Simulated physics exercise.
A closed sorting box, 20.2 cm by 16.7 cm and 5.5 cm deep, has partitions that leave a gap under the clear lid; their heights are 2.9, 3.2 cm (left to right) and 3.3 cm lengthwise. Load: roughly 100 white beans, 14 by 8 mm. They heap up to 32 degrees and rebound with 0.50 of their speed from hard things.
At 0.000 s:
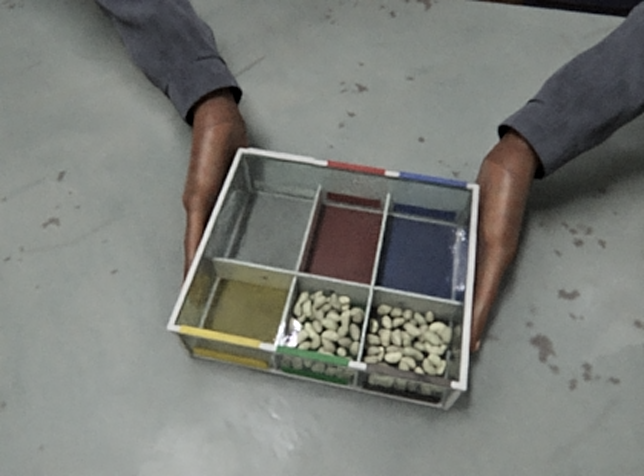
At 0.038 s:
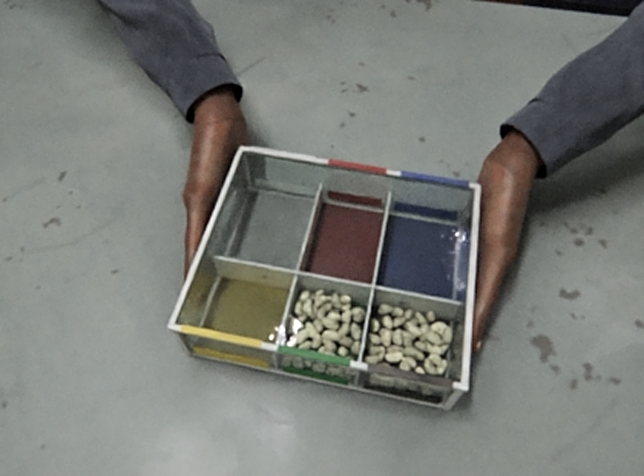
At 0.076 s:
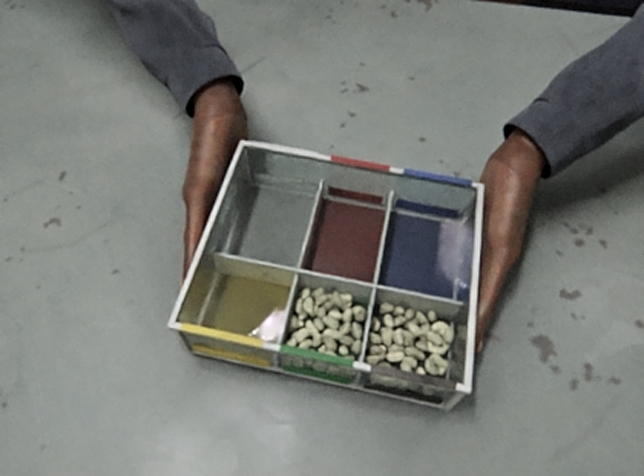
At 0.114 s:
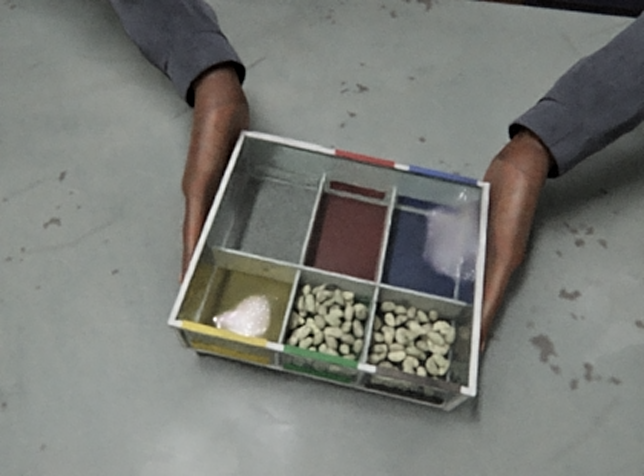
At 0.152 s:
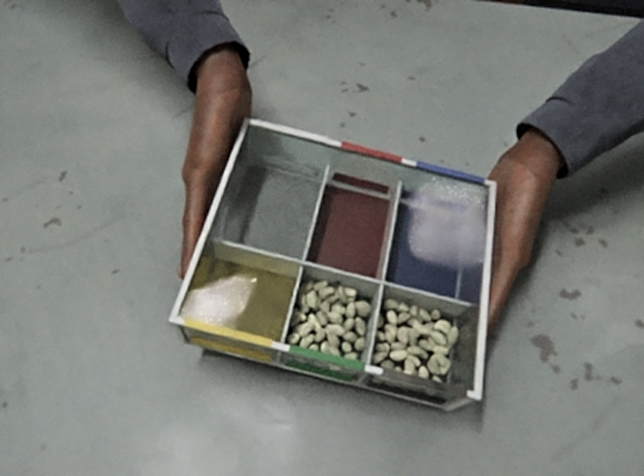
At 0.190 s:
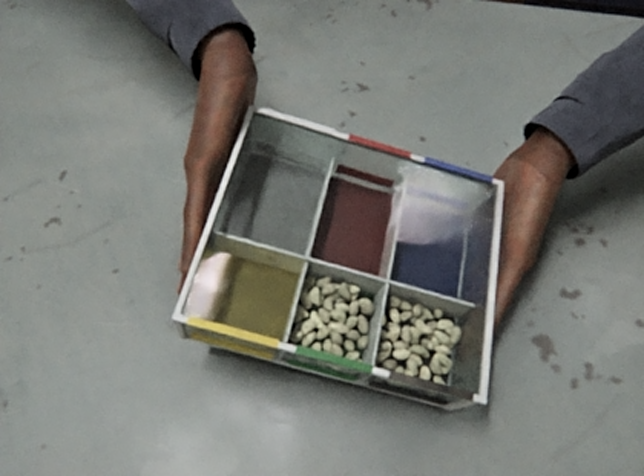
Two hands gradually tilt a clear divided box while white beans stay in two compartments.
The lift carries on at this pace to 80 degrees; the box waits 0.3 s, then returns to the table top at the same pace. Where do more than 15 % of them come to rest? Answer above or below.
Red: Below, blue: Below, green: Above, yellow: Below, white: Below, black: Above.
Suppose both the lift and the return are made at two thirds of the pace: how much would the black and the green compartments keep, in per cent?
Then: Black 65, green 35.
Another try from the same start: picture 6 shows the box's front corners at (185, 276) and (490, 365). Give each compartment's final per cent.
Red 0; blue 20; green 35; yellow 0; white 0; black 45.
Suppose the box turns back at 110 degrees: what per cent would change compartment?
Some 40 per cent.
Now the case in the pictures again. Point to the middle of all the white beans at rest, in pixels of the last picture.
Near (402, 358).
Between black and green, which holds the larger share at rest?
The black one has more.
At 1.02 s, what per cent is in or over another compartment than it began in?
Some 5 per cent.
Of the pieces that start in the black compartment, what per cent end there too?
Roughly 100 per cent.
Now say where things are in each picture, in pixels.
In the first frame, box tilt 0 degrees, front corners at (174, 326) and (459, 384); green 50 %, black 50 %.
In the second frame, box tilt 1 degrees, front corners at (175, 325) and (461, 384).
In the third frame, box tilt 3 degrees, front corners at (175, 324) and (464, 386).
In the fourth frame, box tilt 6 degrees, front corners at (176, 321) and (468, 389), lowest corner right front.
In the fifth frame, box tilt 10 degrees, front corners at (177, 318) and (474, 393), lowest corner right front.
In the sixth frame, box tilt 14 degrees, front corners at (180, 316) and (479, 396), lowest corner right front; green 50 %, black 50 %. The box's pace is about 110 degrees a second.
Then, at 1.02 s, tilt 80 degrees; green 40 %, black 60 %.
After 1.57 s, tilt 42 degrees; green 35 %, black 65 %.
Then, at 2.17 s, tilt 0 degrees; green 35 %, black 65 %.
At rest (2.8 s), red 0 %, blue 0 %, green 35 %, yellow 0 %, white 0 %, black 65 %.
